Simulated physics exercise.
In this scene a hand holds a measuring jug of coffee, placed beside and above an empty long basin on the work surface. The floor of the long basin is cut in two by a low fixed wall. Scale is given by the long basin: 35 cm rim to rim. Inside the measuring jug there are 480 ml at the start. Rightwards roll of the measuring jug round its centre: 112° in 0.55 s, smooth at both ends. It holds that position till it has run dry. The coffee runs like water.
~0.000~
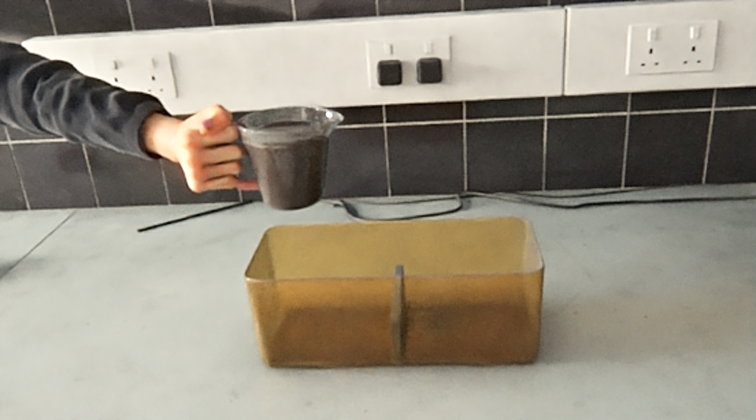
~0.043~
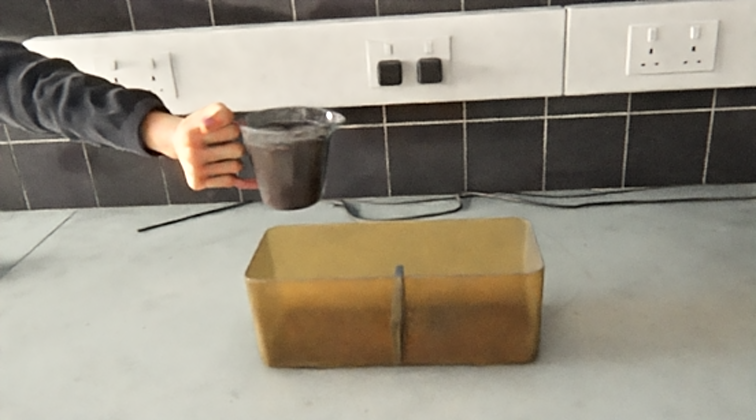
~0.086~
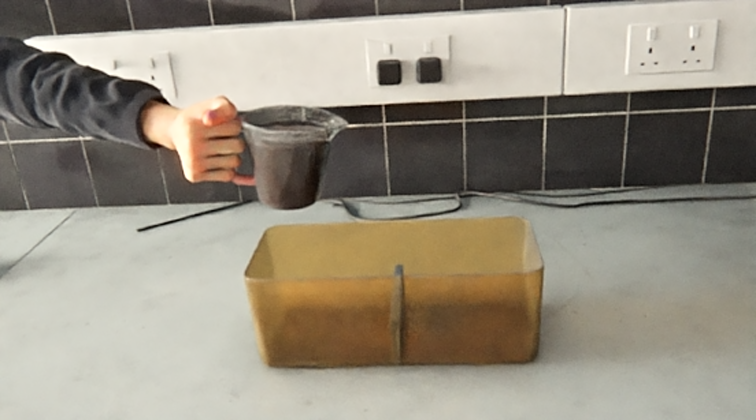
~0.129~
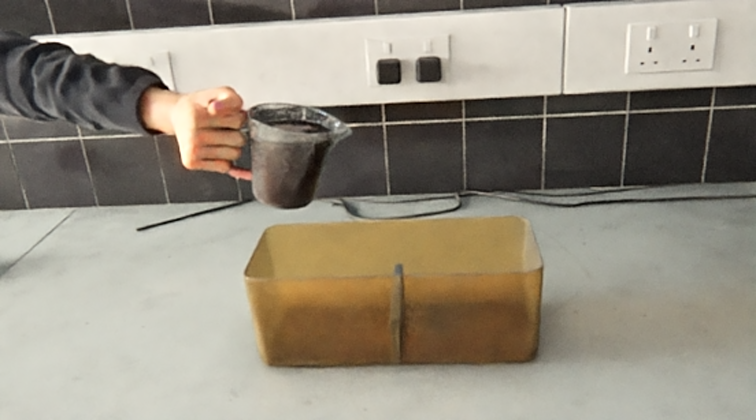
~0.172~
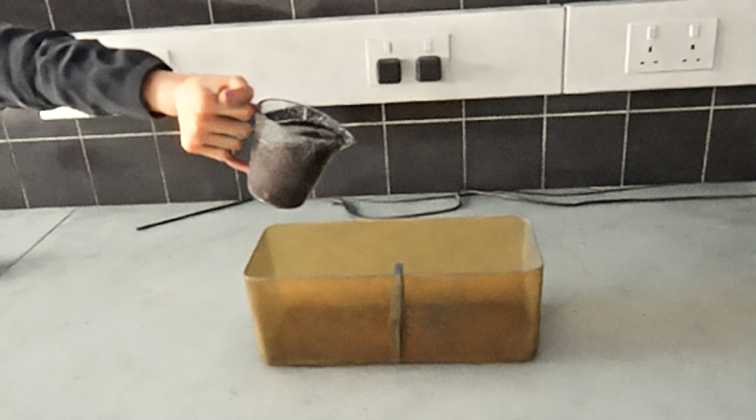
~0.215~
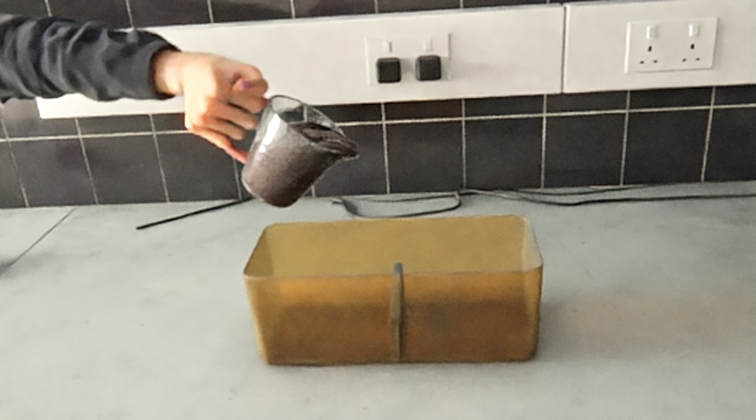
A hand held a clear measuring jug of dark coffee above a long, amber-coloured basin on a grey work surface, then tilted it gradually to the right until the coffee reached the lip.
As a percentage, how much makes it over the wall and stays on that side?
Some 33 per cent makes it over and stays.
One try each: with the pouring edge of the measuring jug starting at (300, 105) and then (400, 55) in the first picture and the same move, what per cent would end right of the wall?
Result: 5 per cent, then 90 per cent.
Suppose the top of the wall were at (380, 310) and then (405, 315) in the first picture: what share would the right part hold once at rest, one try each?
70 in a hundred, followed by 40 in a hundred.
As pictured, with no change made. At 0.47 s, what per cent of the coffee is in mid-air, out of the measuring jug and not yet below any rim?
About 26 per cent.
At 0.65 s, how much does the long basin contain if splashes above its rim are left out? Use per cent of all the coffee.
About 92 %.
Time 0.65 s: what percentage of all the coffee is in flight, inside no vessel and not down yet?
Around 6 per cent of the liquid is in flight.
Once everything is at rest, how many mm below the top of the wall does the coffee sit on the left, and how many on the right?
Left side: Around 48 mm. Right side: Around 56 mm.
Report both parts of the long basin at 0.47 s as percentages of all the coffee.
Some 14 per cent left and 26 right.
Then, 0.47 s in, the tilt is 106° and 34 per cent is still to pour, 14 is left of the wall and 27 right of it.
Then, 0.65 s in, the tilt is 112° and 2 per cent is still to pour, 60 is left of the wall and 32 right of it.
Then, 0.84 s in, the tilt is 112° and 0 per cent is still to pour, 65 is left of the wall and 32 right of it.
Then, 1.05 s in, the tilt is 112° and 0 per cent is still to pour, 65 is left of the wall and 33 right of it.
Finally, 65 per cent lies left of the wall, 33 right of it and 2 outside.
